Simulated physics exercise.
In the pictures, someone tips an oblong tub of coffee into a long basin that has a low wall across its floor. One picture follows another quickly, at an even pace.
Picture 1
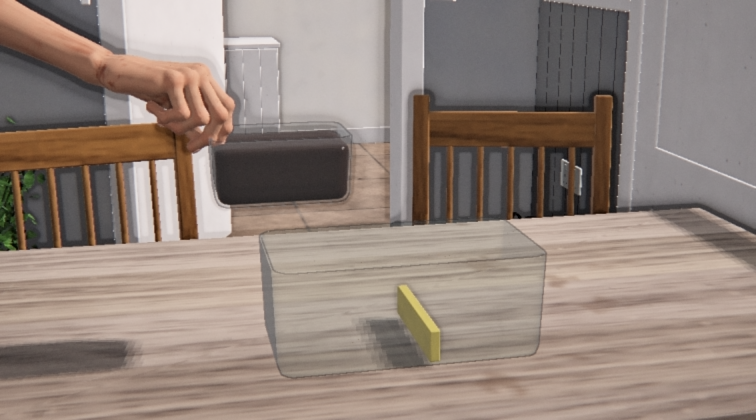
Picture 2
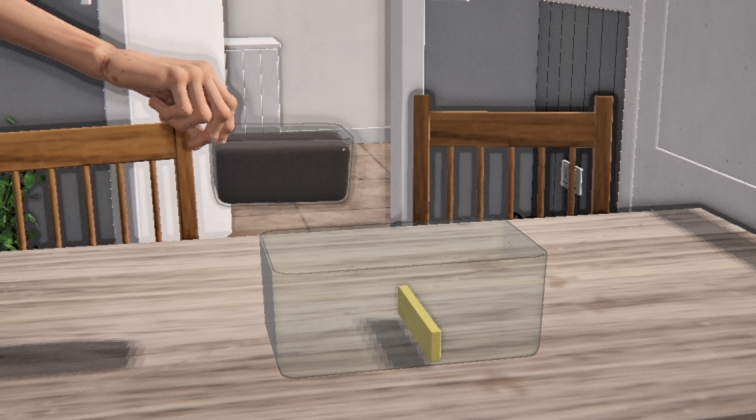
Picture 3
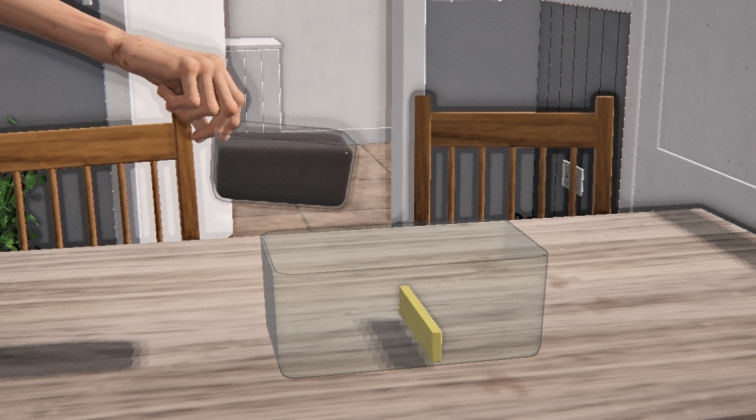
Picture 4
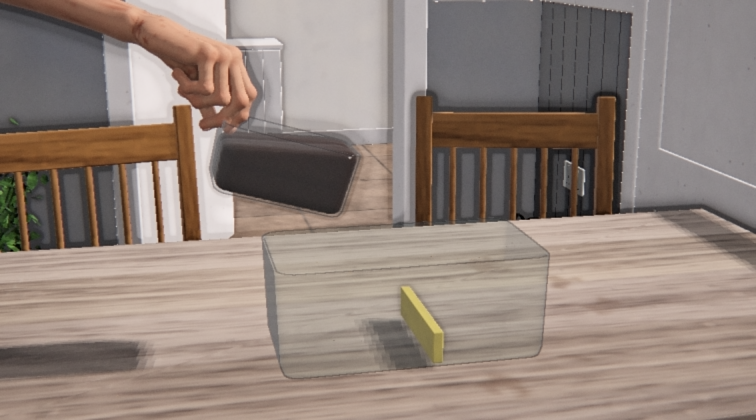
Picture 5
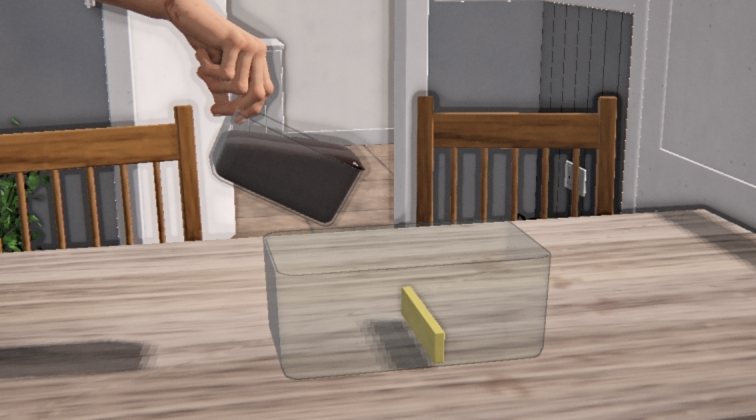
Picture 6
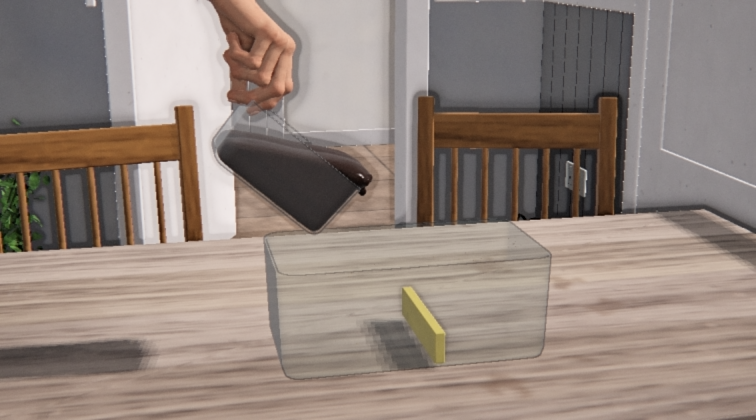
A hand reaching in from the upper left holds a clear oblong tub of dark brown coffee above a pale wooden table, seen from slightly above by a nearly still camera. On the table sits a long transparent basin with a low yellow wall across its floor, with wooden chairs, grey panels and a doorway behind. The tub hangs level, then tilts steadily down to the right, until dark liquid slips over its right edge.
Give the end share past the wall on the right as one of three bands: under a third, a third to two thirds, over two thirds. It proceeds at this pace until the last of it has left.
Once it settles, the part right of the wall is below a third, I'd say.
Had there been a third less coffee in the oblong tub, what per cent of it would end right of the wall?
Roughly 20 in a hundred.
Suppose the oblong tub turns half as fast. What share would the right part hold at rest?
It comes to near 25 per cent.
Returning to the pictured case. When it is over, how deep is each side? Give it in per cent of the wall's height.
I'd put the left at about 60 and the right at about 20.
A moment on, the tilt is 115° and 10 per cent is still to pour, 80 is left of the wall and 0 right of it.
Next, the tilt is 118° and 1 per cent is still to pour, 76 is left of the wall and 12 right of it.
Then the tilt is 118° and 0 per cent is still to pour, 76 is left of the wall and 21 right of it.
Later the tilt is 118° and 0 per cent is still to pour, 75 is left of the wall and 21 right of it.
At rest 75 per cent lies left of the wall, 22 right of it and 3 outside.
